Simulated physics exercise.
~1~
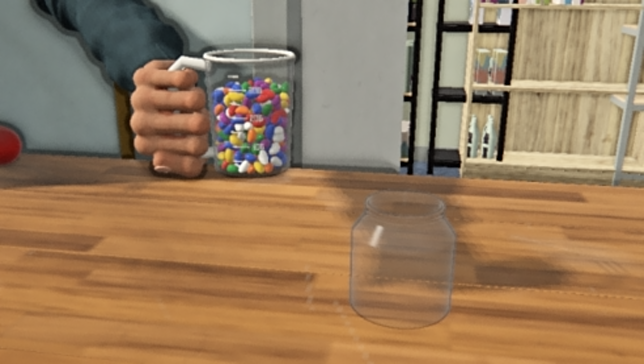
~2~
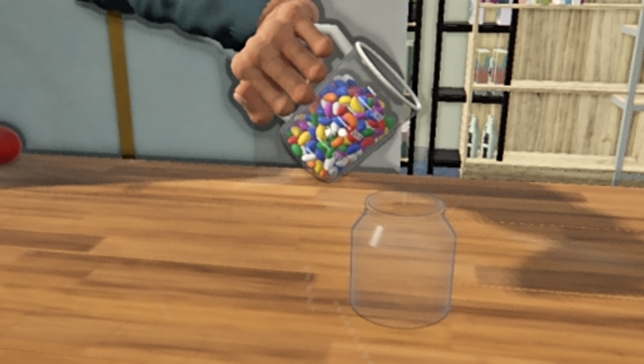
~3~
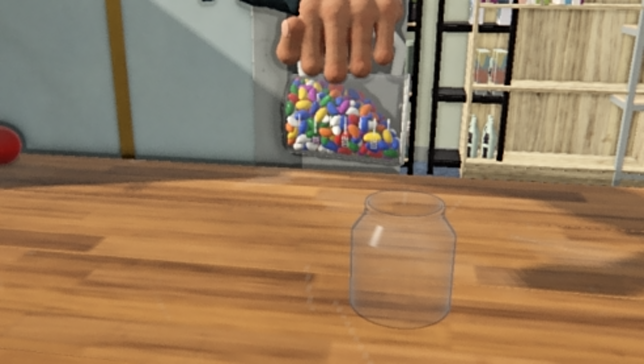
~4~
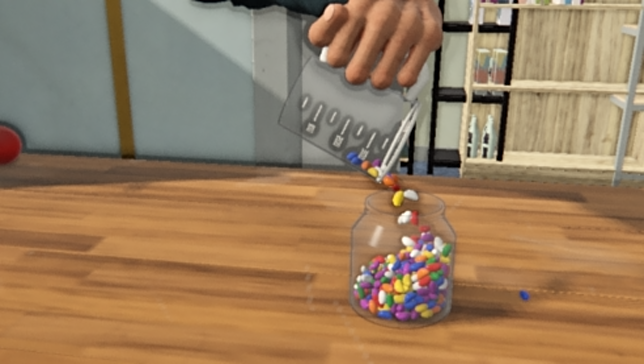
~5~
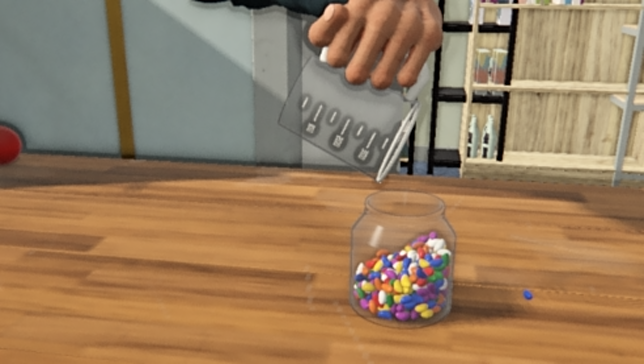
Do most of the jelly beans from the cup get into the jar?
Yes, nearly all of the jelly beans end up in the jar. The cup looks empty, and just a single blue bean is seen lying on the counter to the right.
